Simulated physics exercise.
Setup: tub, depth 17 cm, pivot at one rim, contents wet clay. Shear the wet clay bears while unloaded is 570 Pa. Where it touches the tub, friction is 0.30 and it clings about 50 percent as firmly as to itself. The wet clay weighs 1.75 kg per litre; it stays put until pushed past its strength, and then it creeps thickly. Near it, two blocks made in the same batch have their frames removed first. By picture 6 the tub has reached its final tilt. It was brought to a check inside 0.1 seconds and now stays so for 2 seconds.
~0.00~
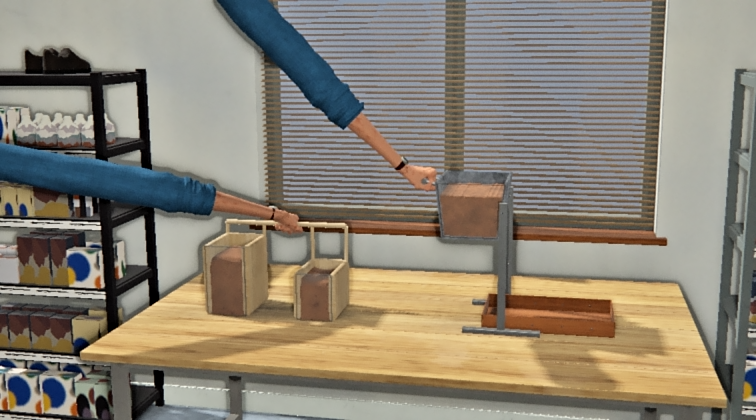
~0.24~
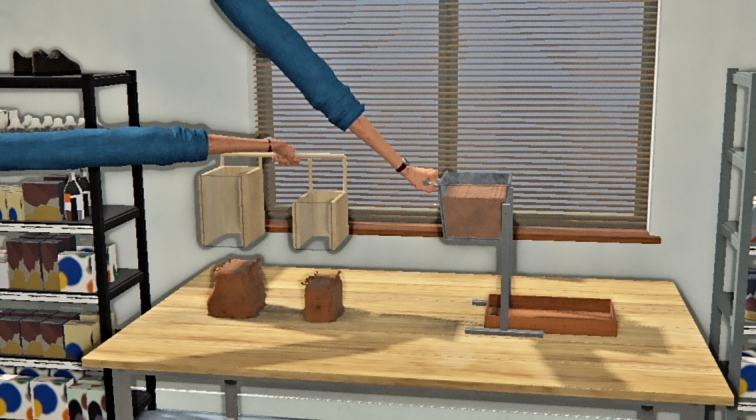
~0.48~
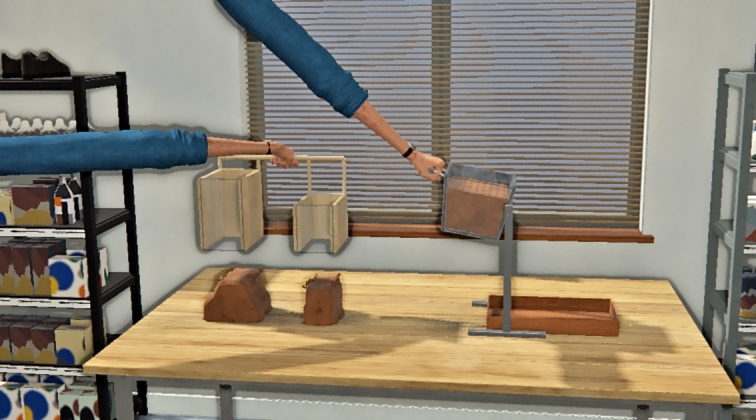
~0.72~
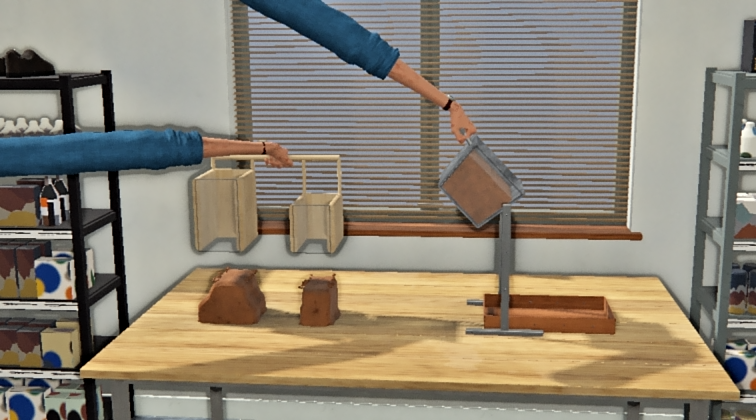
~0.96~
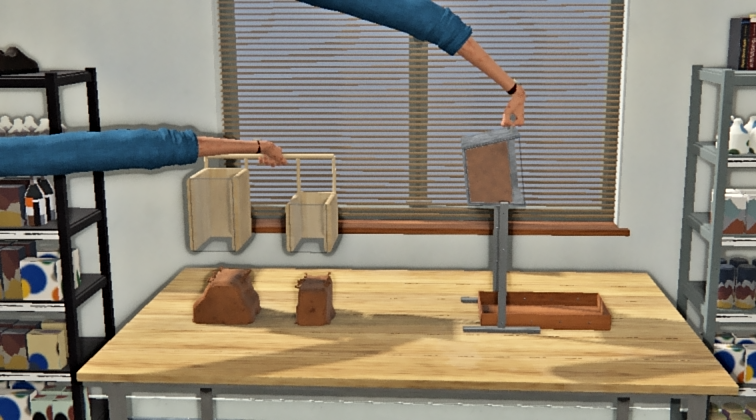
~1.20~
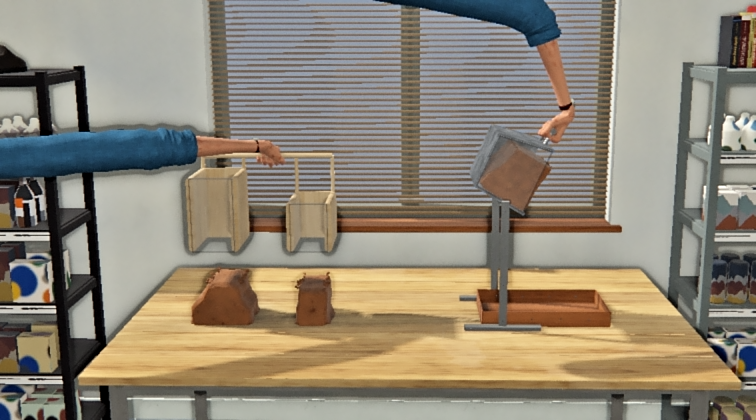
Two arms lift wooden moulds off two clay blocks, which slump, and tilt a tub rightward.
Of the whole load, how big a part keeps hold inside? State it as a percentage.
The part that keeps hold inside is about 0 %.
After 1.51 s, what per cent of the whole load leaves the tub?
0 %.
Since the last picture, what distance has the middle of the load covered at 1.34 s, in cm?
Close to 12 centimetres.
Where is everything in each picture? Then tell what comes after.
Handle-side rim at (438, 183), tilt 0 degrees; crest of the wet clay at (489, 196); block heights 20 cm, 13 cm (left to right), in the first picture.
Handle-side rim at (441, 184), tilt 0 degrees; crest of the wet clay at (492, 197); block heights 16 cm, 12 cm (left to right), in the second picture.
Handle-side rim at (448, 175), tilt 10 degrees; crest of the wet clay at (451, 188); block heights 14 cm, 12 cm (left to right), in the third picture.
Handle-side rim at (477, 145), tilt 46 degrees; crest of the wet clay at (469, 157); block heights 14 cm, 12 cm (left to right), in the fourth picture.
Handle-side rim at (520, 138), tilt 84 degrees; crest of the wet clay at (503, 143); block heights 14 cm, 12 cm (left to right), in the fifth picture.
Handle-side rim at (553, 153), tilt 114 degrees; crest of the wet clay at (519, 150); block heights 14 cm, 12 cm (left to right), in the sixth picture.
After 1.34 s, the tub is at 114 degrees and holds 32 %.
After 1.51 s, the tub is at 114 degrees and holds 0 %.
After 1.68 s, the tub is at 114 degrees and holds 0 %.
After 1.85 s, the tub is at 114 degrees and holds 0 %.
After 3.20 s, the tub is at 114 degrees and holds 0 %.
